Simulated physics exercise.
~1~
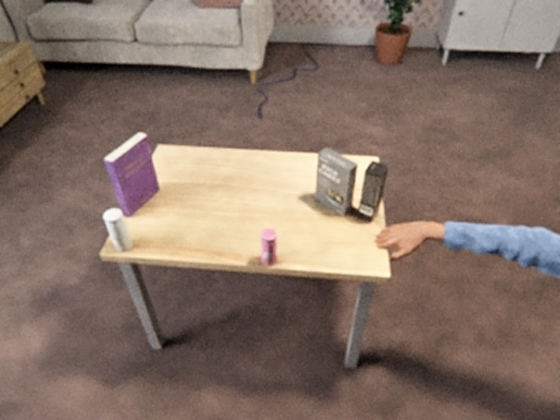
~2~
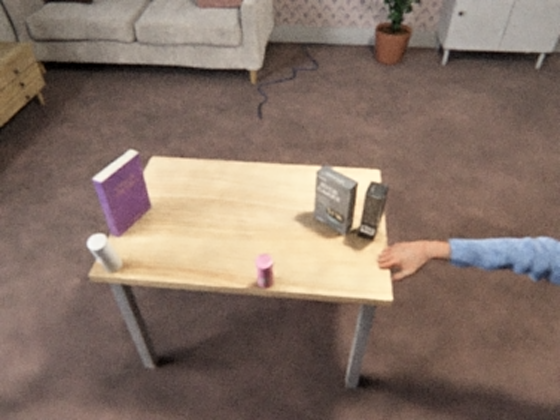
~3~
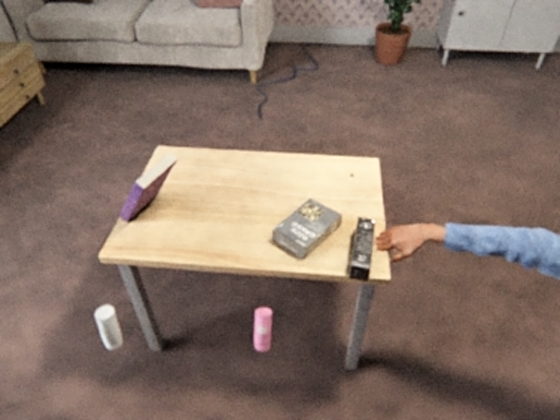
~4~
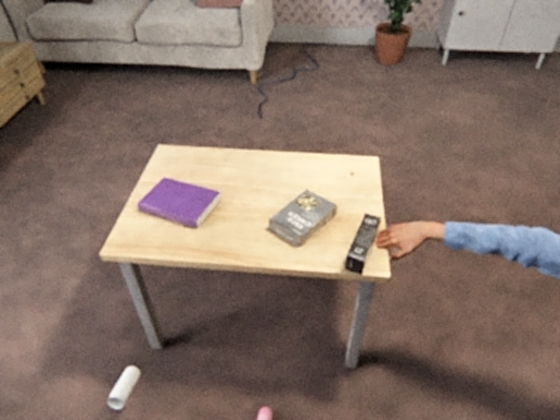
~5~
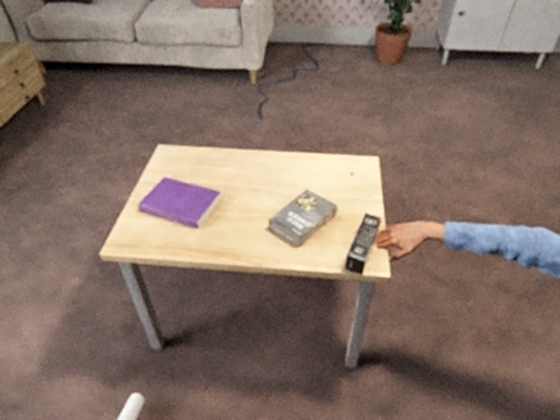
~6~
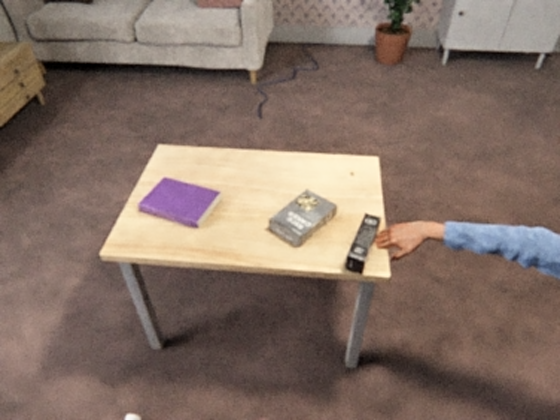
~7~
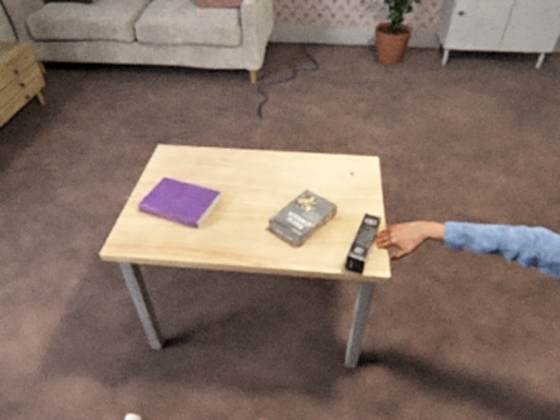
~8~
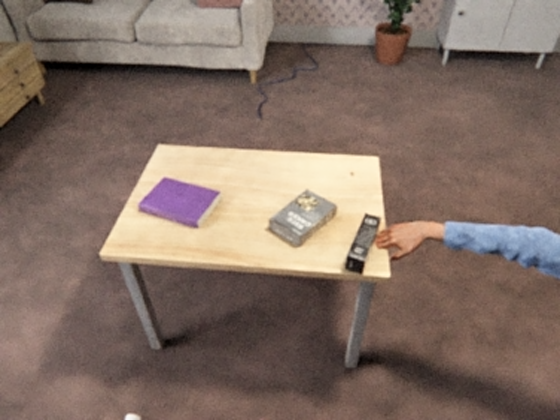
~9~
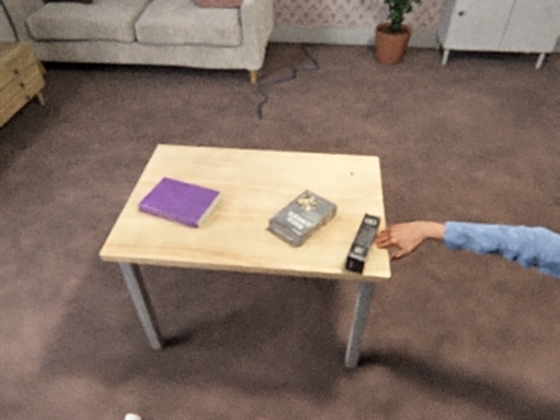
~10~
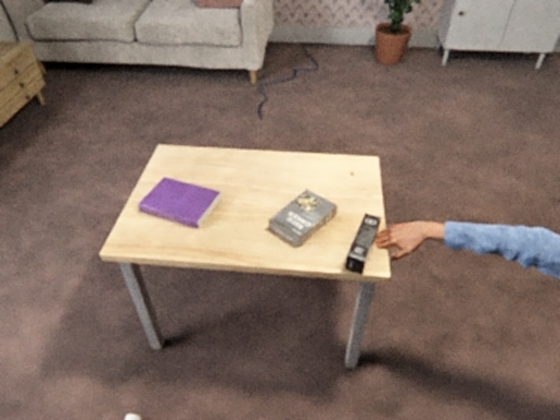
The video shows a hand at the right edge of a small wooden table as it jerks towards the viewer and back; two small shakers, white and pink, drop off the front, while a purple book, grey packet and black carton topple and end lying on top.
